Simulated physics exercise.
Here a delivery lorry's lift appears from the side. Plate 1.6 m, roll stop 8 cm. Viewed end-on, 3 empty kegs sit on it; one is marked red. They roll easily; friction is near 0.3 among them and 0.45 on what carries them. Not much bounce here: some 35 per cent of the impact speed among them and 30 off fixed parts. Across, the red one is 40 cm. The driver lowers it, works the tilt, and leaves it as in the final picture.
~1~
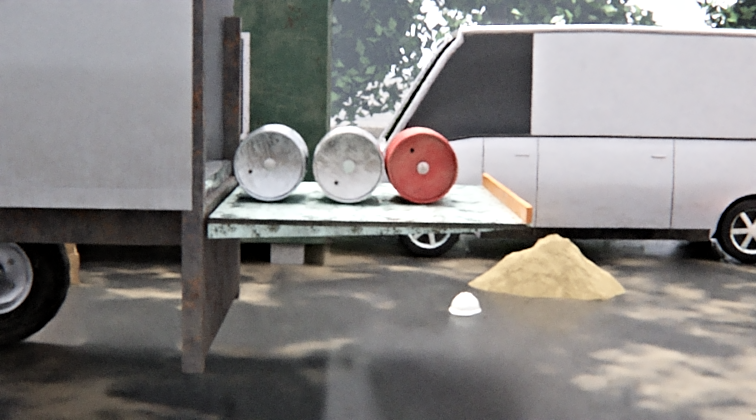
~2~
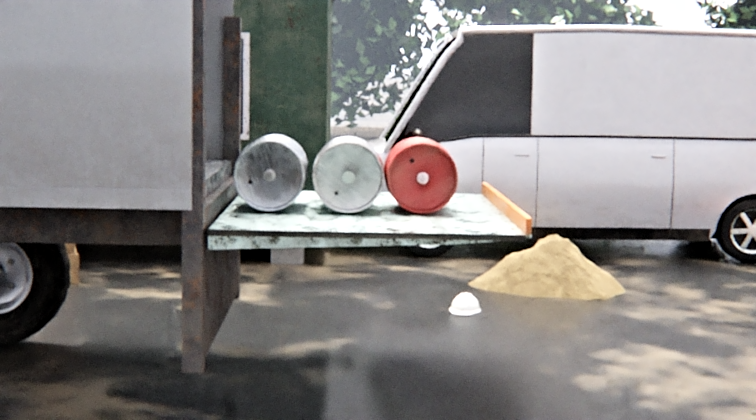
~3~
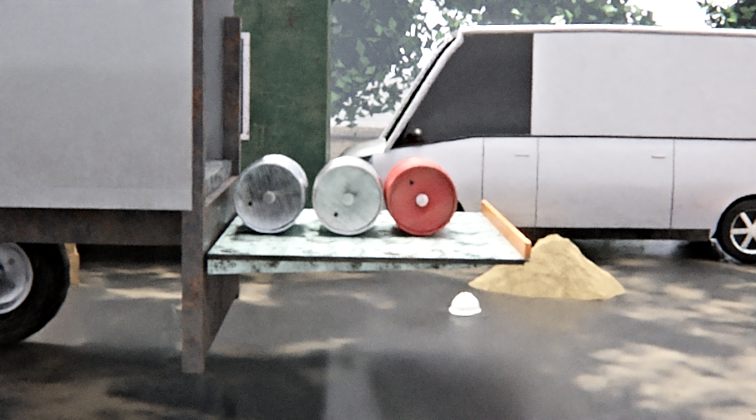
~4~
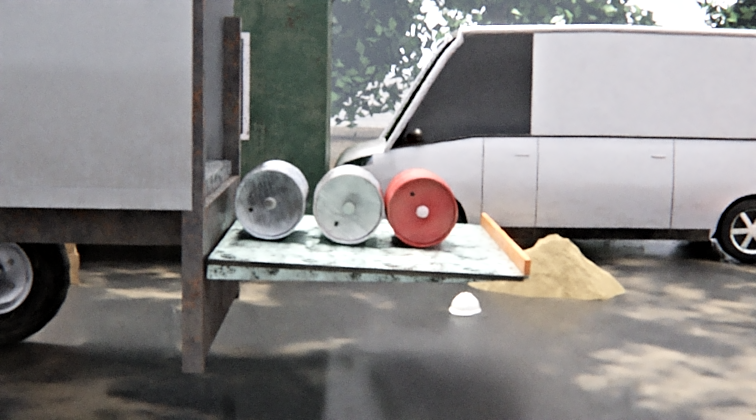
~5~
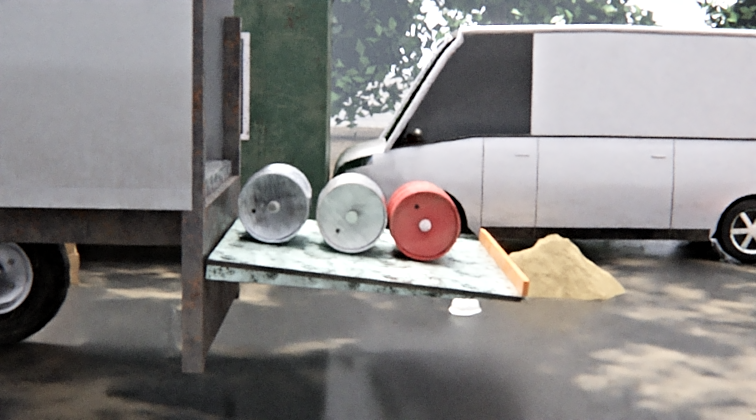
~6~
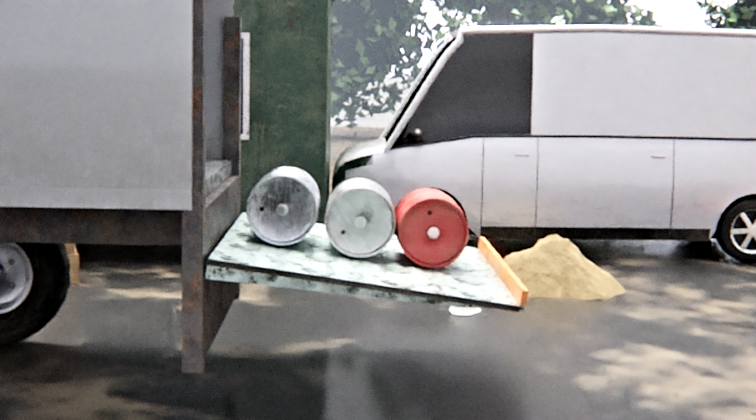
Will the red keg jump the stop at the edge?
As it turns out, the red one does not clear the stop.
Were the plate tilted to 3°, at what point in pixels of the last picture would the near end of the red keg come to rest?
Near pixel (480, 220).
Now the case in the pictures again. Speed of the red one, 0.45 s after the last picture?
0.6 m/s, give or take.
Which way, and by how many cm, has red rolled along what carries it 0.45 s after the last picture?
Red 25 right.
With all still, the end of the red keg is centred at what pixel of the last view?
You'll find it at roughly (486, 235) in the final picture.
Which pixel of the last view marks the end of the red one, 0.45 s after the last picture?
Around pixel (468, 239).
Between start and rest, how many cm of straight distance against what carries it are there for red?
For red, the shift is 35.
Another 0.5 s on from the last picture, red is on the plate, 20 cm from the stop, rolling right; 0 gone from the plate.
In the end (0.8 s after the last picture), red is on the plate, 15 cm from the stop; 0 gone from the plate.
